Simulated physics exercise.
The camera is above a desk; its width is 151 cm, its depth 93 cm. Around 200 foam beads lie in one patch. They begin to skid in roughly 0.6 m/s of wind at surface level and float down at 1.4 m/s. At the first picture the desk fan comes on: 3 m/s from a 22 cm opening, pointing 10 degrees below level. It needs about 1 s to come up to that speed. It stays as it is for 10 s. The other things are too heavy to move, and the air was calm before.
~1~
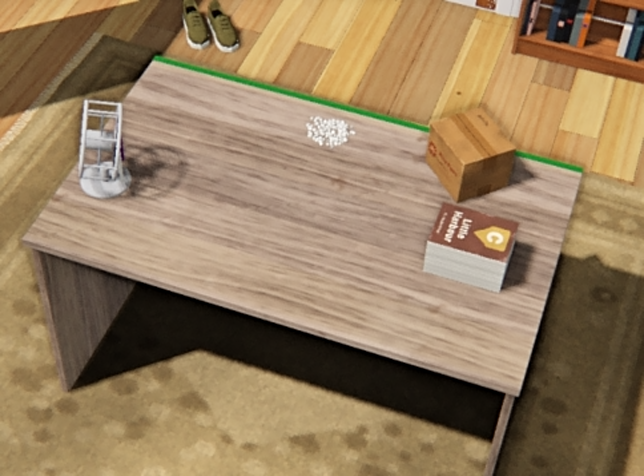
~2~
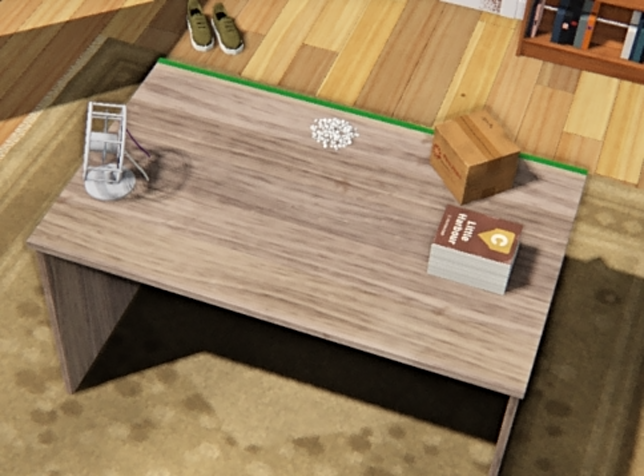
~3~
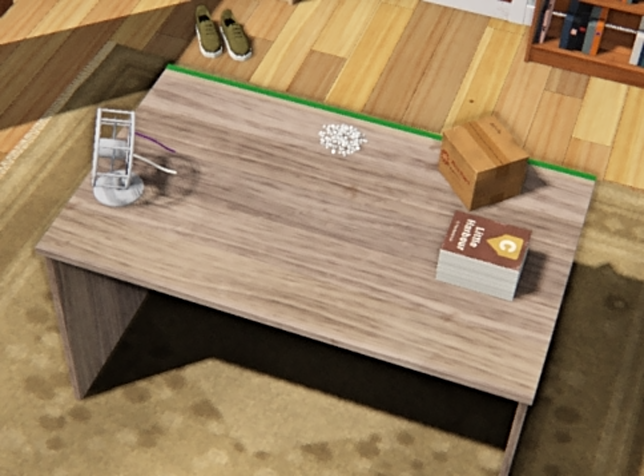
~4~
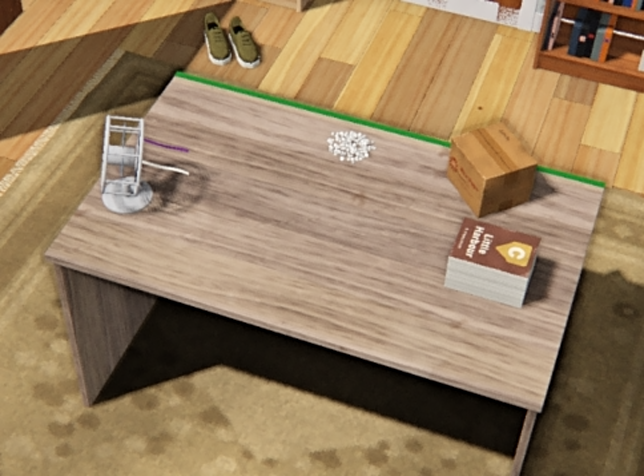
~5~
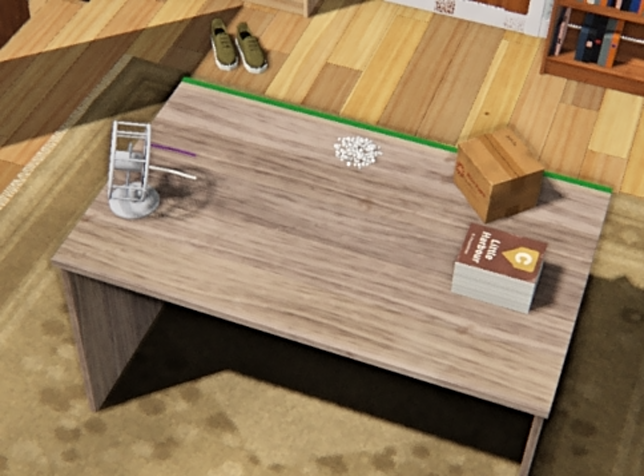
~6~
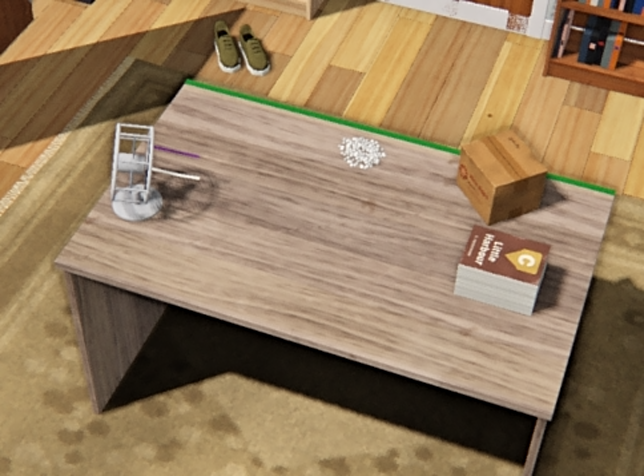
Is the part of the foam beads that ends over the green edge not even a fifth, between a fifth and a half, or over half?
Of the foam beads, above half end over the green edge.
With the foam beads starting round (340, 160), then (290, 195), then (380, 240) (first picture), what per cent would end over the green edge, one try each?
In turn about 100 %, 0 %, 0 %.
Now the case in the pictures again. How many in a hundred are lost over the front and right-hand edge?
About 0 % front, 0 % right-hand.
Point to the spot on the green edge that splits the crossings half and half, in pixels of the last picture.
Near (392, 133).
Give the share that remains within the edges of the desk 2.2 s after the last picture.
Some 0 per cent.
Then, 1.0 s after the last picture the count stands so, 100 % are over the green edge.
Then, 2.2 s after the last picture the count stands so, 100 % are over the green edge.
Then, 4.6 s after the last picture the count stands so, 100 % are over the green edge.
Then, 9.1 s after the last picture, at the end, 100 % are over the green edge.
